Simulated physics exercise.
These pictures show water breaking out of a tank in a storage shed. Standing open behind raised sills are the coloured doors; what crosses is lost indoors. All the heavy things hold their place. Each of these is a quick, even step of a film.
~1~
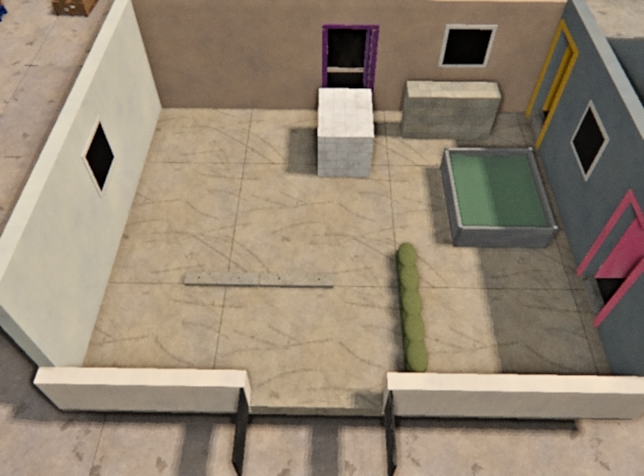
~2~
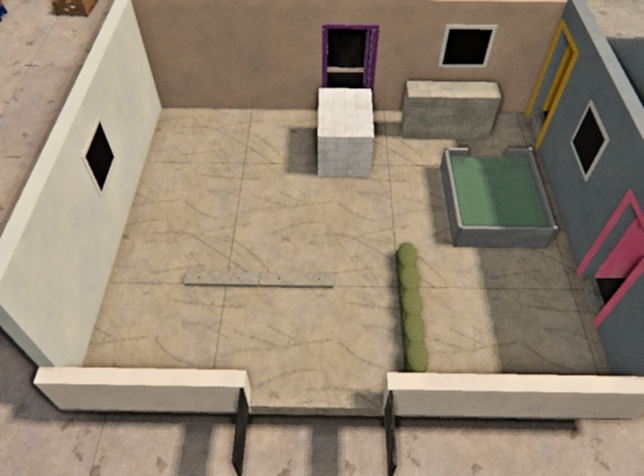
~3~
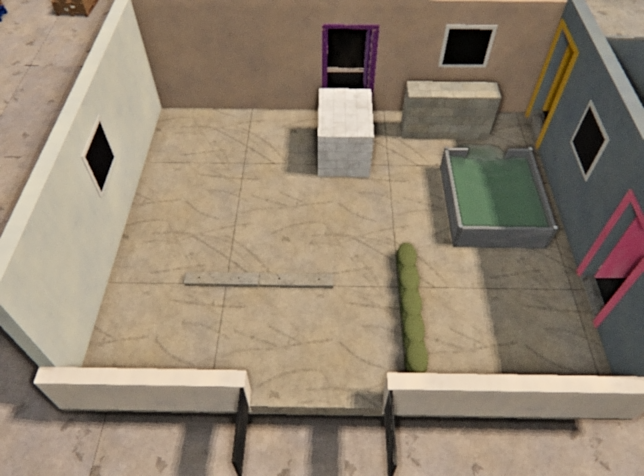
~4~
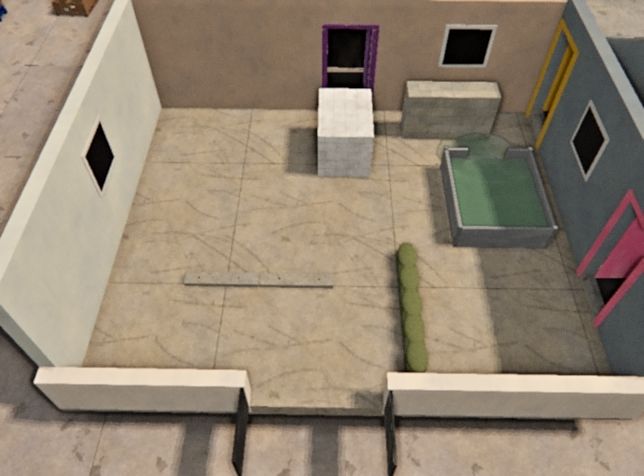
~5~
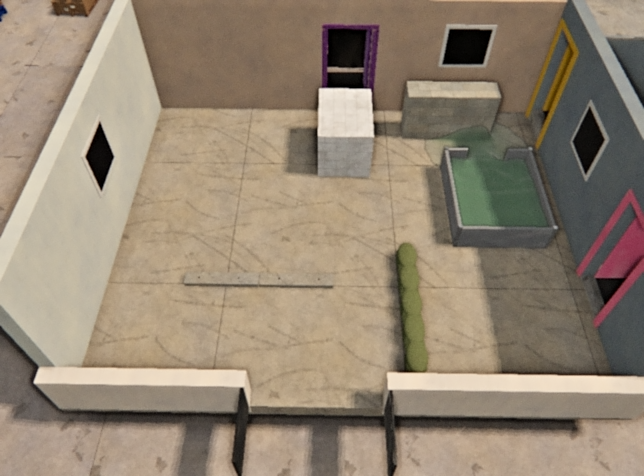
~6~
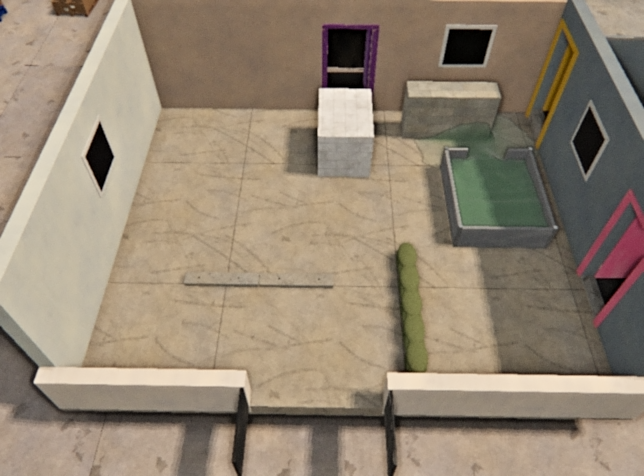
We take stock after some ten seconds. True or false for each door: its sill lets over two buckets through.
The yellow door false; the purple door true; the pink door false.
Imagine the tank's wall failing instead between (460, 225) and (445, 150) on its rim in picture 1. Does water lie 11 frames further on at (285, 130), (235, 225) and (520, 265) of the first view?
In turn: Untouched, swamped, untouched.
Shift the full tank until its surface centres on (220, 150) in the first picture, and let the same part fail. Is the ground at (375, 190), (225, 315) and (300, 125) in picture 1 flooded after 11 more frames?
Bone-dry, bone-dry, soaked.
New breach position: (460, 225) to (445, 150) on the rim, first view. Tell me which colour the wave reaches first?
Lab note - earliest arrival at the door marked purple.
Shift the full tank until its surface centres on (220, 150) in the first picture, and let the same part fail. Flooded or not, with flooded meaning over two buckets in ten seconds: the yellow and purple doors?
As I see it, the yellow door does not reach it; the purple door does not reach it.
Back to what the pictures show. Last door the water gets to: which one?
I'd go with the one in pink.
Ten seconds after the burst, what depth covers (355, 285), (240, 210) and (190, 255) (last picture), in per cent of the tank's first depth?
In turn 4, 2 and 2 in a hundred.
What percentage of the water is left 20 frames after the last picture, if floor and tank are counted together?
My reckoning gives about 100 %.
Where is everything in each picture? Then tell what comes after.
The first picture shows still water in the open tank at (496, 189).
In the second picture, the front is at a hidden place, out from the gap on the open tank's far side.
In the third picture, the front is at (489, 147), out from the gap on the open tank's far side.
In the fourth picture, the front is at (489, 135), out from the gap on the open tank's far side.
In the fifth picture, water pours out on the open tank's far side and has run to a hidden place.
In the sixth picture, water pours out on the open tank's far side and has run to a hidden place.
A moment on, water covers 5 % of the floor; the yellow door wet at the sill, nothing in, the purple door not reached, the pink door not reached.
Next, water covers 10 % of the floor; the yellow door wet at the sill, nothing in, the purple door not reached, the pink door not reached.
Then, water covers 25 % of the floor; the yellow door wet at the sill, nothing in, the purple door under two buckets in, the pink door not reached.
Later, water covers 45 % of the floor; the yellow door wet at the sill, nothing in, the purple door over two buckets in, the pink door wet at the sill, nothing in.
In the end, water covers 60 % of the floor; the yellow door wet at the sill, nothing in, the purple door over two buckets in, the pink door wet at the sill, nothing in.
